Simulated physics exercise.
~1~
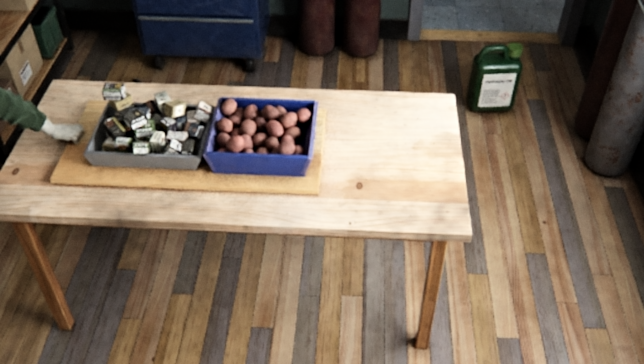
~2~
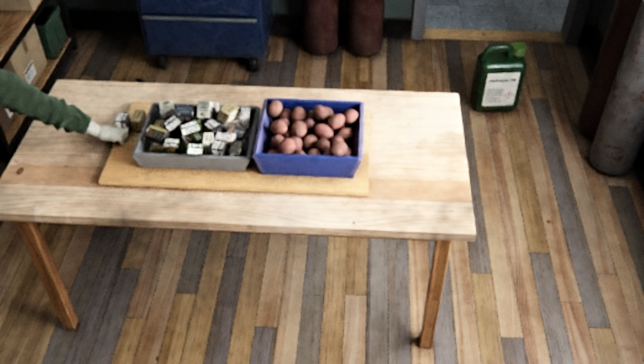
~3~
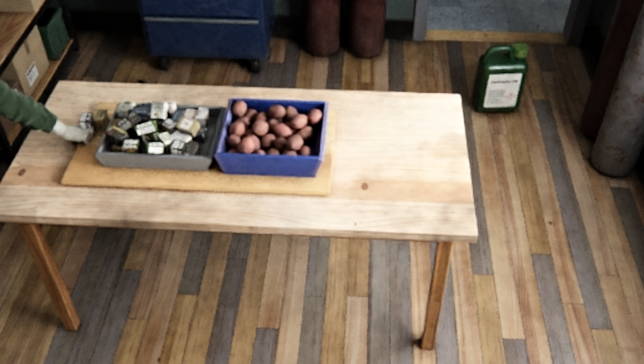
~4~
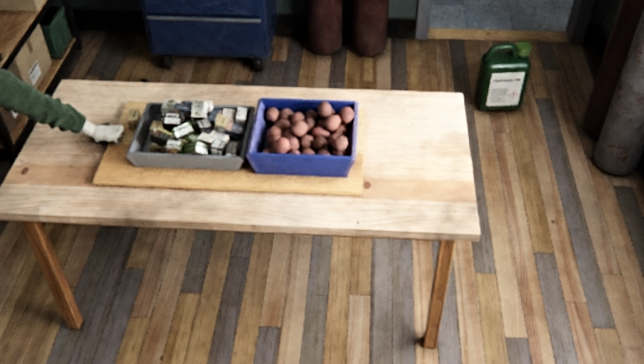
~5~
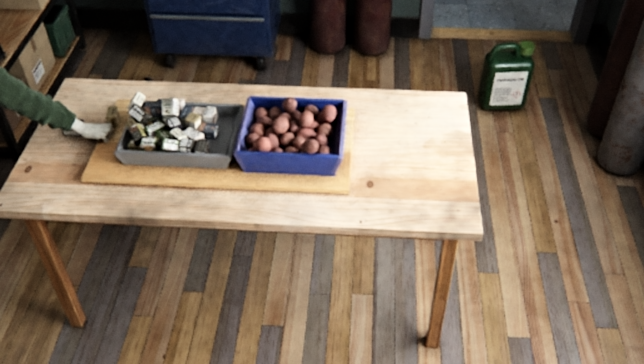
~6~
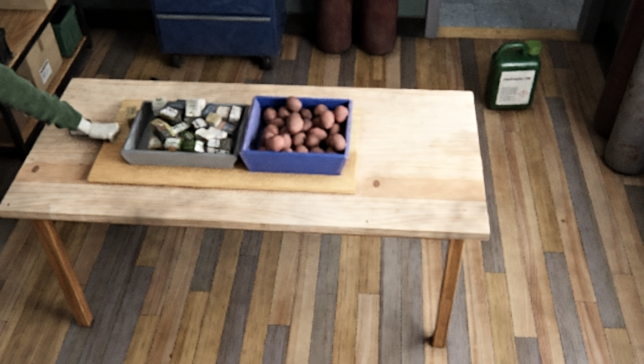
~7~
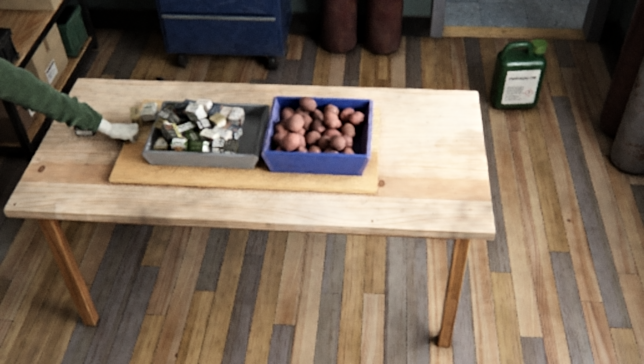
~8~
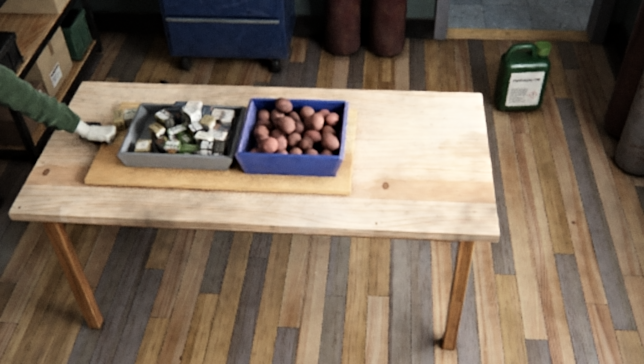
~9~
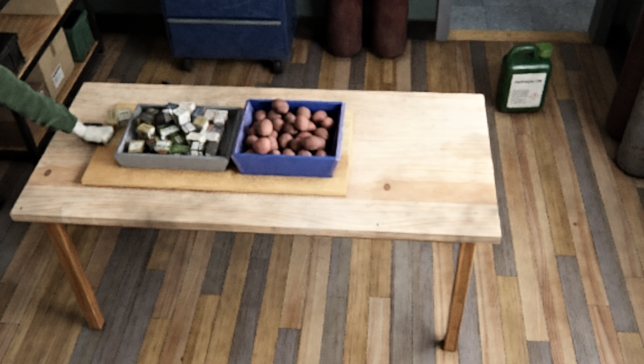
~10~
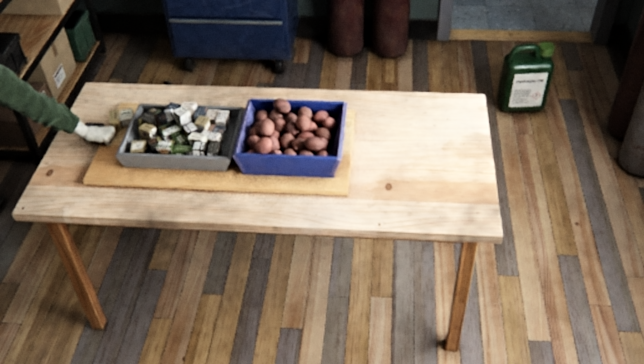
A blue box of round red potatoes and a grey box of small cartons sit side by side on a thin board atop a pale wooden table, seen from above in a room with a striped plank floor. A gloved hand in a green sleeve stays at the board's left end, and a green jug stands on the floor to the right. The board slides right, back left, then right and left again several times, jostling the cartons, a few of which leave the grey box at its left end. Finally the board rests toward the left, the blue box still full.
